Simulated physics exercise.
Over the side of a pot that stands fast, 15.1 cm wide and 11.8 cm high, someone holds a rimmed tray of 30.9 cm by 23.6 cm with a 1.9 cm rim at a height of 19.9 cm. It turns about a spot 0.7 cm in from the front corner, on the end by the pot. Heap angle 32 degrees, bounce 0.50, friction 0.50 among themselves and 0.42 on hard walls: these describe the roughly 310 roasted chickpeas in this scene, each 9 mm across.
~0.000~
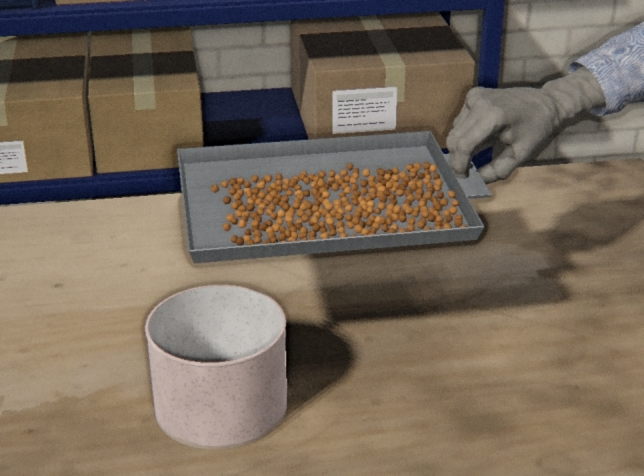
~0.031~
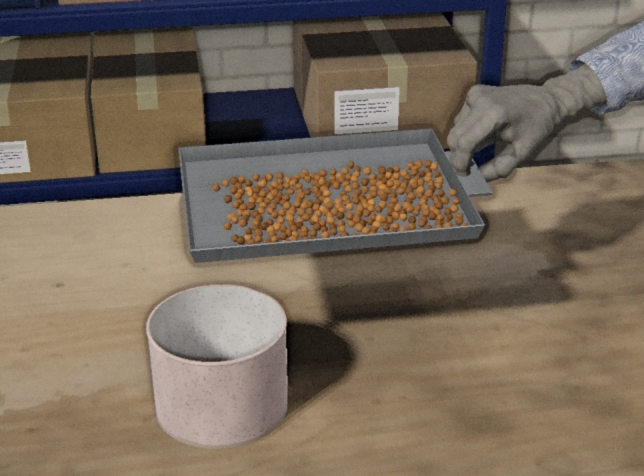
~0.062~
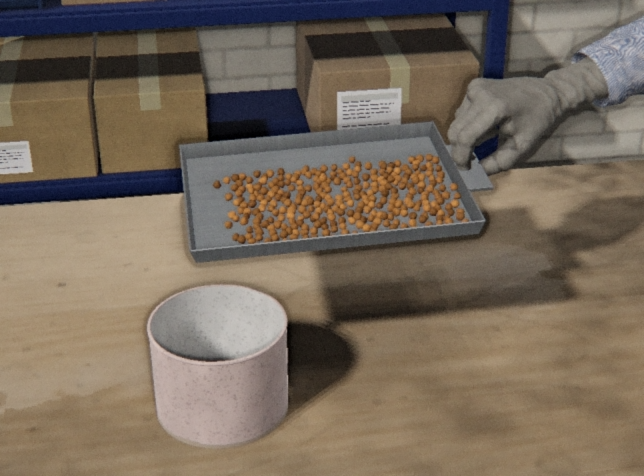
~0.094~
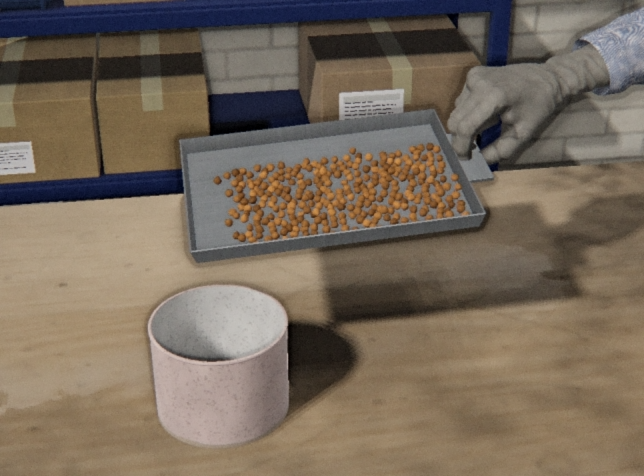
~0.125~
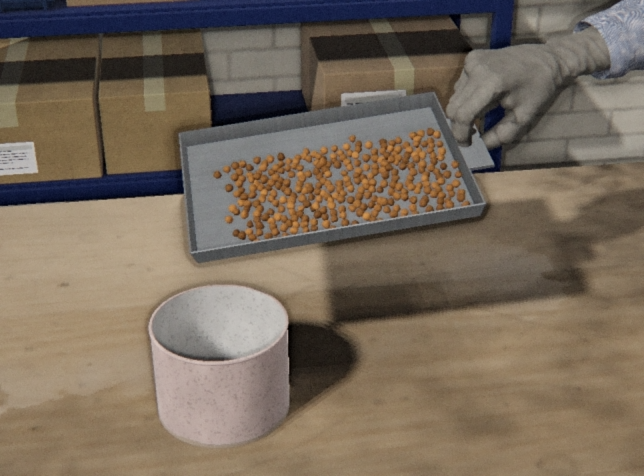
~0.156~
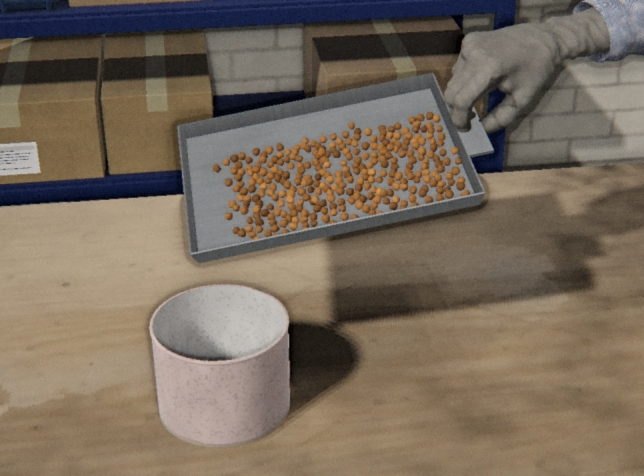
A gray tray of roasted chickpeas tilted slowly, its back and right side rising as a gloved hand lifted the right end, while the chickpeas stayed spread across it and the pink pot stood still.
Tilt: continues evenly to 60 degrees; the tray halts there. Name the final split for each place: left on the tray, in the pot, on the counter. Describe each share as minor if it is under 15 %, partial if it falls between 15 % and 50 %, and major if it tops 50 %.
One by one: Tray: Expect a moderate portion. Pot: Expect a moderate portion. Counter: Expect a moderate portion.
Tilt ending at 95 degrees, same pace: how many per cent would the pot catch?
I'd put it at close to 25 per cent.
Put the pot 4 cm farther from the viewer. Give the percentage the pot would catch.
It would be near 0 per cent.
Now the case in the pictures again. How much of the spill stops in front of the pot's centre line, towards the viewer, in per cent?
I'd put it at around 100 per cent.
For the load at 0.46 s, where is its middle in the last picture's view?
Load centre, approx.: (279, 161) px.
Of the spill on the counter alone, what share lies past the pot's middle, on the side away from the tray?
100 %.
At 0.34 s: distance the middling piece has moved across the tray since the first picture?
1 cm.
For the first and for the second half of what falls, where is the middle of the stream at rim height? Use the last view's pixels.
Early: About (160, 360); late: About (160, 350).
Then, at 0.34 s, tilt 38 degrees; the tray holds 100 %, the pot 0 %.
Then, at 0.46 s, tilt 54 degrees; the tray holds 100 %, the pot 0 %.
After 0.71 s, tilt 60 degrees; the tray holds 60 %, the pot 5 %.
In the end, at 1.9 s, tray 35 %, pot 25 %, counter 40 %.
